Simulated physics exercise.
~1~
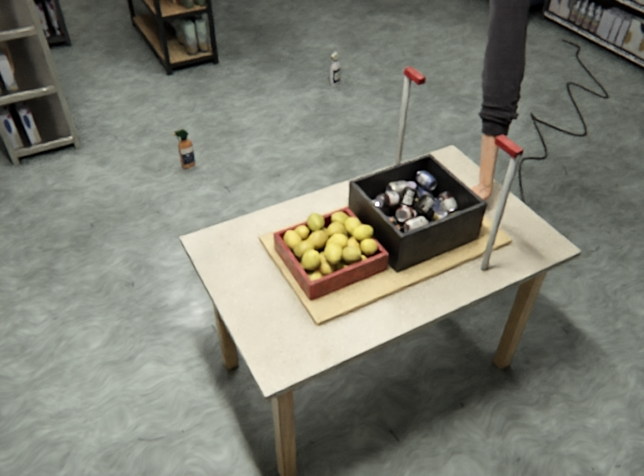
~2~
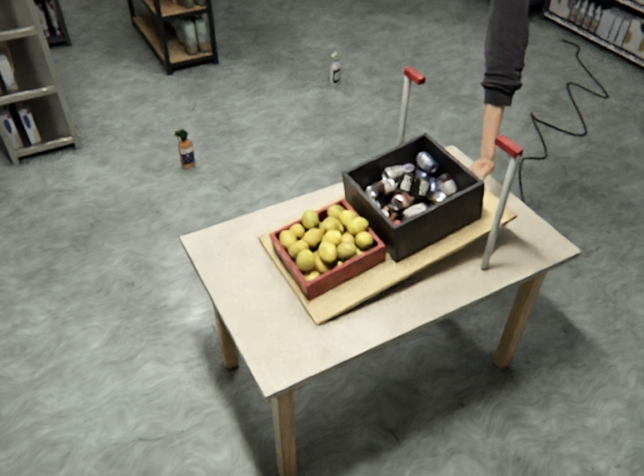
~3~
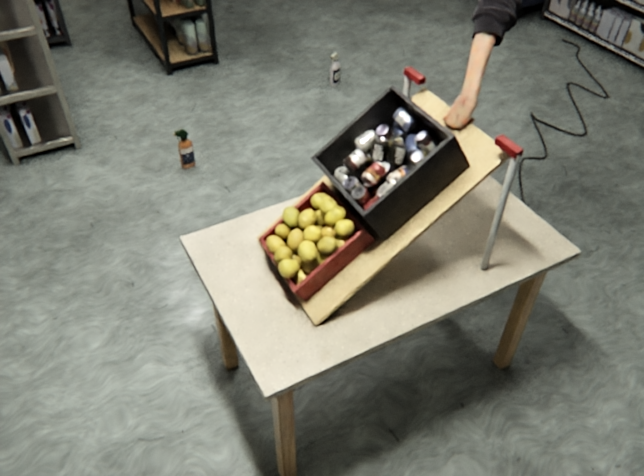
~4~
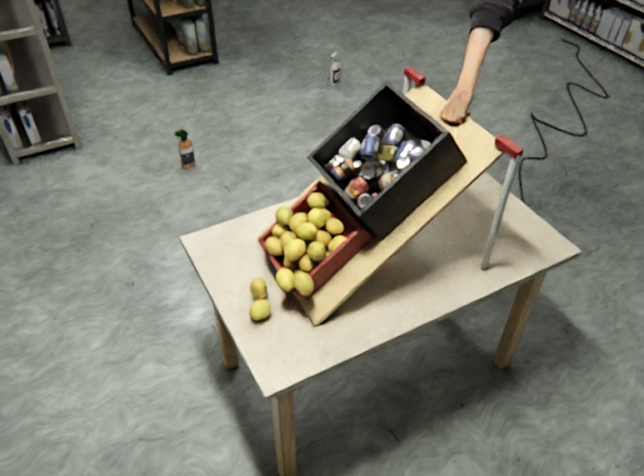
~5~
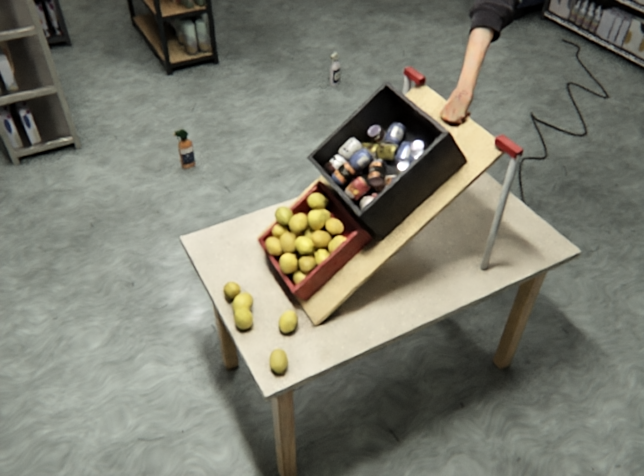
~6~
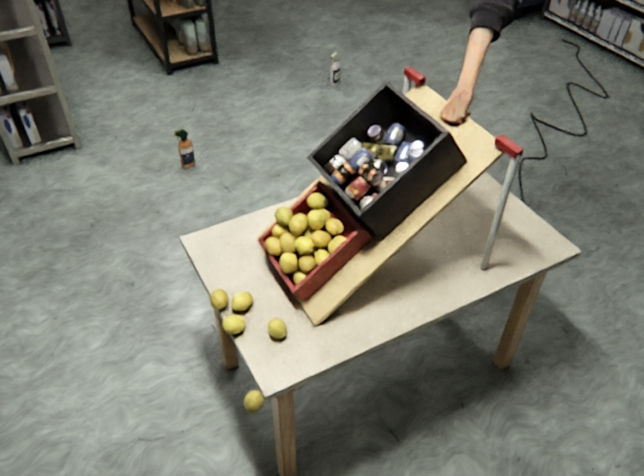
On a table, a hand tips up a board, and several lemons spill from the red tote.
